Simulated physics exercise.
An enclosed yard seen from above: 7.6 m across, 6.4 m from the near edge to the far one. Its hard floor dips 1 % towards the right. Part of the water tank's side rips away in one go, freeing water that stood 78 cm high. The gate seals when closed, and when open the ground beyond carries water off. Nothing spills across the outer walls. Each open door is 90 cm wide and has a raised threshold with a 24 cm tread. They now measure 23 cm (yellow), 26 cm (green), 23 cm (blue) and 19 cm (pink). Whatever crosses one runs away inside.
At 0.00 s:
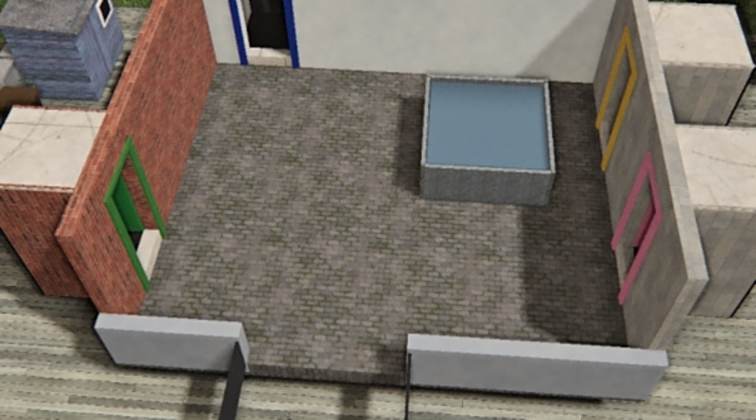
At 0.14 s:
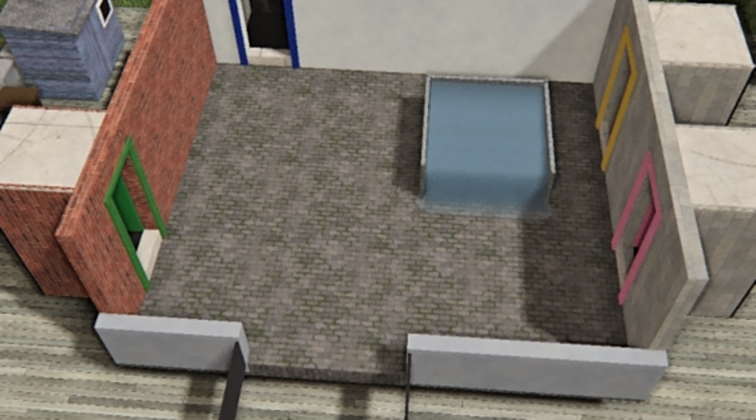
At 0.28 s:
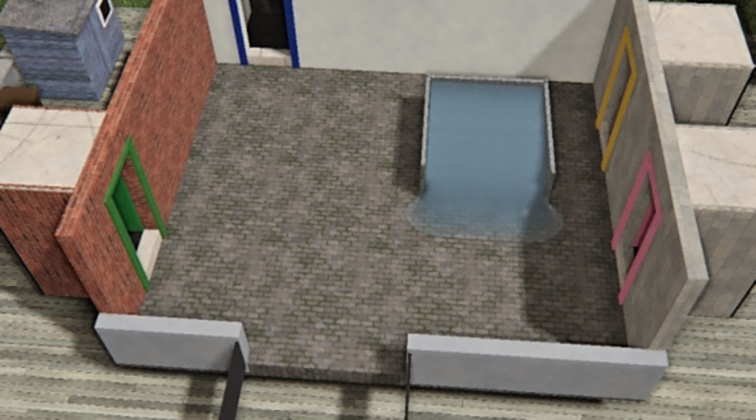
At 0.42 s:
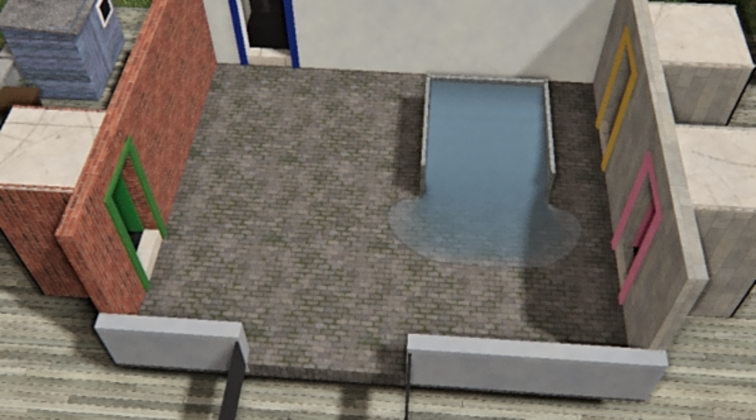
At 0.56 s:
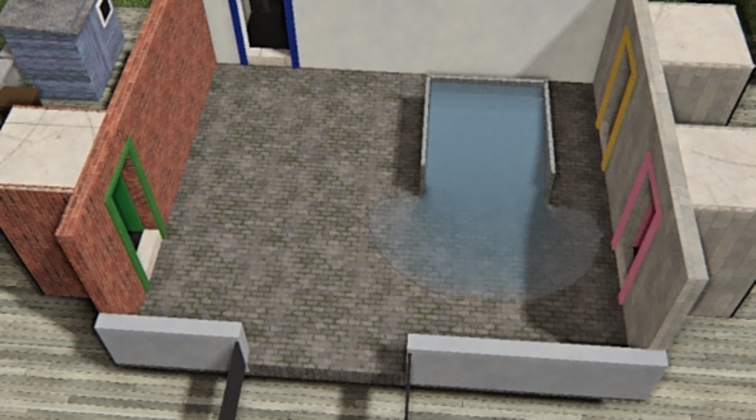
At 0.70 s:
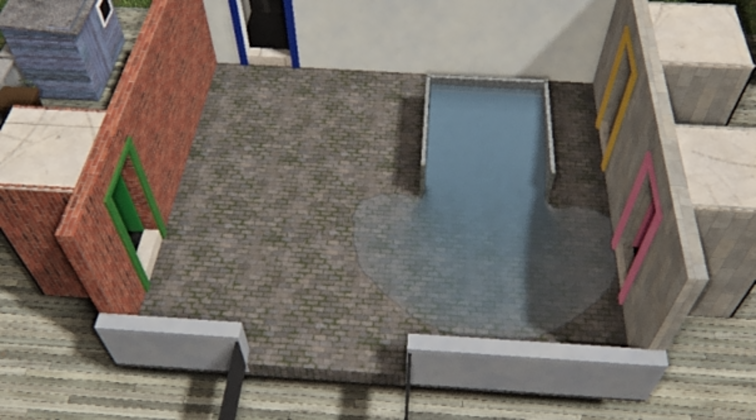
Water poured out of a square tank in a walled yard after its front side gave way, spreading over the brick floor in a widening, rounded sheet toward the front wall and the pink doorway.
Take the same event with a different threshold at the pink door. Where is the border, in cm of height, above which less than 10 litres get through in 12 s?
Some 22 cm above the ground.
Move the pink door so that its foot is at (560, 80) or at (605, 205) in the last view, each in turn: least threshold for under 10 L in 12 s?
About 20 and 11.0 cm.
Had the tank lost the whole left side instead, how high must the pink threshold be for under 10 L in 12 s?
Some 8.0 cm.
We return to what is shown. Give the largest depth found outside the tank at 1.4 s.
Up to some 44 cm.
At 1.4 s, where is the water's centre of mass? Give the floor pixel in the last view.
Around (487, 219).
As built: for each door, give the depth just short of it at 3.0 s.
Depths in cm: Yellow 0, green 0, blue 0, pink 26.
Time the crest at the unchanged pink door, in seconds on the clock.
Near 3.0 s.
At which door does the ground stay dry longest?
It is the blue one.
After 1.4 s water covers 35 % of the floor, deepest (44 cm) near (630, 377); 15 cm at the pink door, 0 litres in over its 19 cm threshold.
After 3.0 s water covers 40 % of the floor, deepest (37 cm) near (618, 376); 26 cm at the pink door, 4 litres in over its 19 cm threshold.
After 12.0 s water covers 100 % of the floor, deepest (11 cm) near (414, 163); 6 cm at the pink door, 20 litres in over its 19 cm threshold.
At the pink door as built, the water arrived by 0.8 s and peaked near 26 cm at 3.0 s.
With a threshold of 18.5 cm, 23 litres would have come in within the 12 s; with 25 cm, 3 litres. So under 10 litres takes about 22 cm.
